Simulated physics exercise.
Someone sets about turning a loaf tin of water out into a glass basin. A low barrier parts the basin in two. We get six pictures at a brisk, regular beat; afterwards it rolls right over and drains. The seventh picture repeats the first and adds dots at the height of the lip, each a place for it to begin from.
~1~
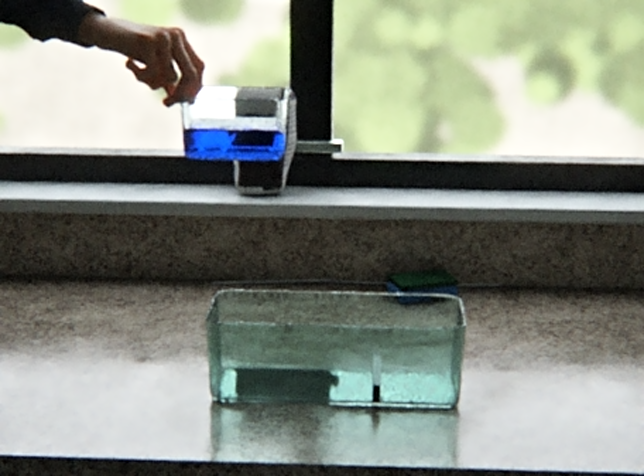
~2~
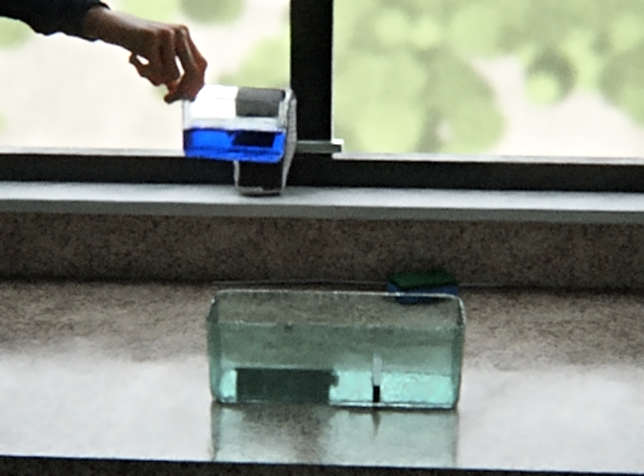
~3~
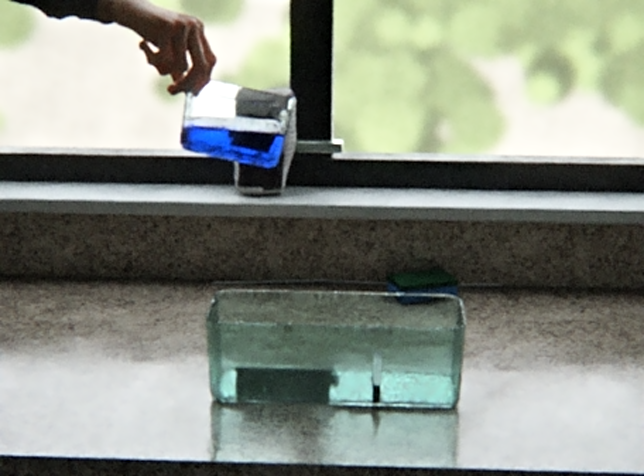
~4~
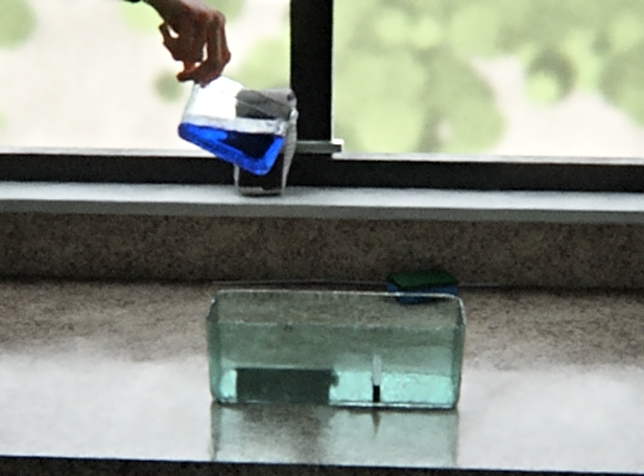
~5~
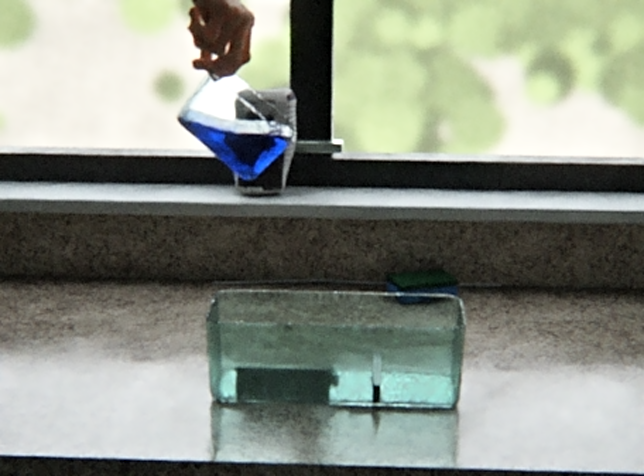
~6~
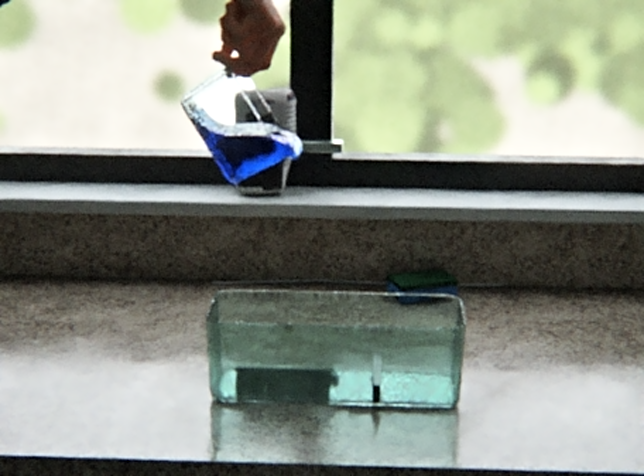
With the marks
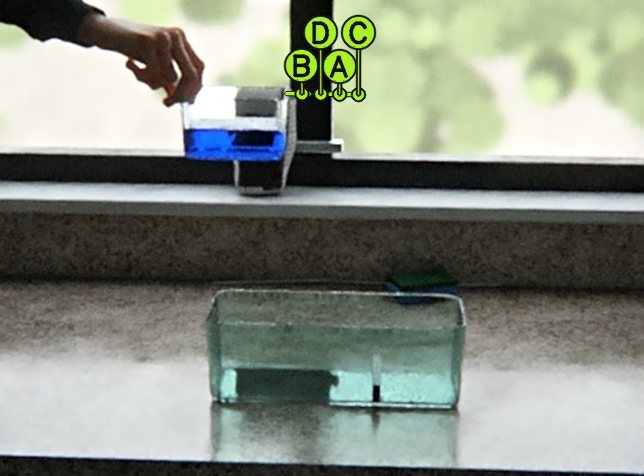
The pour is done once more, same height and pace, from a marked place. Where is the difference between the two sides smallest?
A is best.
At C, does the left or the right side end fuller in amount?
The right one.
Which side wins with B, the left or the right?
The left one.
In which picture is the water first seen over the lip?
In picture 6.
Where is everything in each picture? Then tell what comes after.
The first frame shows upright, lip at (286, 93); basin from (210, 398) to (460, 405); top of the wall at (377, 367); nothing has left yet.
The second frame shows tipped about 3°, lip at (287, 96); nothing has left yet.
The third frame shows tipped about 11°, lip at (291, 104); nothing has left yet.
The fourth frame shows tipped about 24°, lip at (294, 116); nothing has left yet.
The fifth frame shows tipped about 41°, lip at (293, 133); nothing has left yet.
The sixth frame shows tipped about 59°, lip at (288, 150); water is over the lip, down to (292, 156).
On the marked copy, A at (339, 94); B at (301, 93); C at (358, 94); D at (320, 94).
Choosing A, about 47 % ends left of the wall and 50 % right of it; 3 % is lost outside.
Choosing B, about 78 % ends left of the wall and 16 % right of it; 6 % is lost outside.
Choosing C, about 32 % ends left of the wall and 62 % right of it; 5 % is lost outside.
Choosing D, about 67 % ends left of the wall and 29 % right of it; 4 % is lost outside.
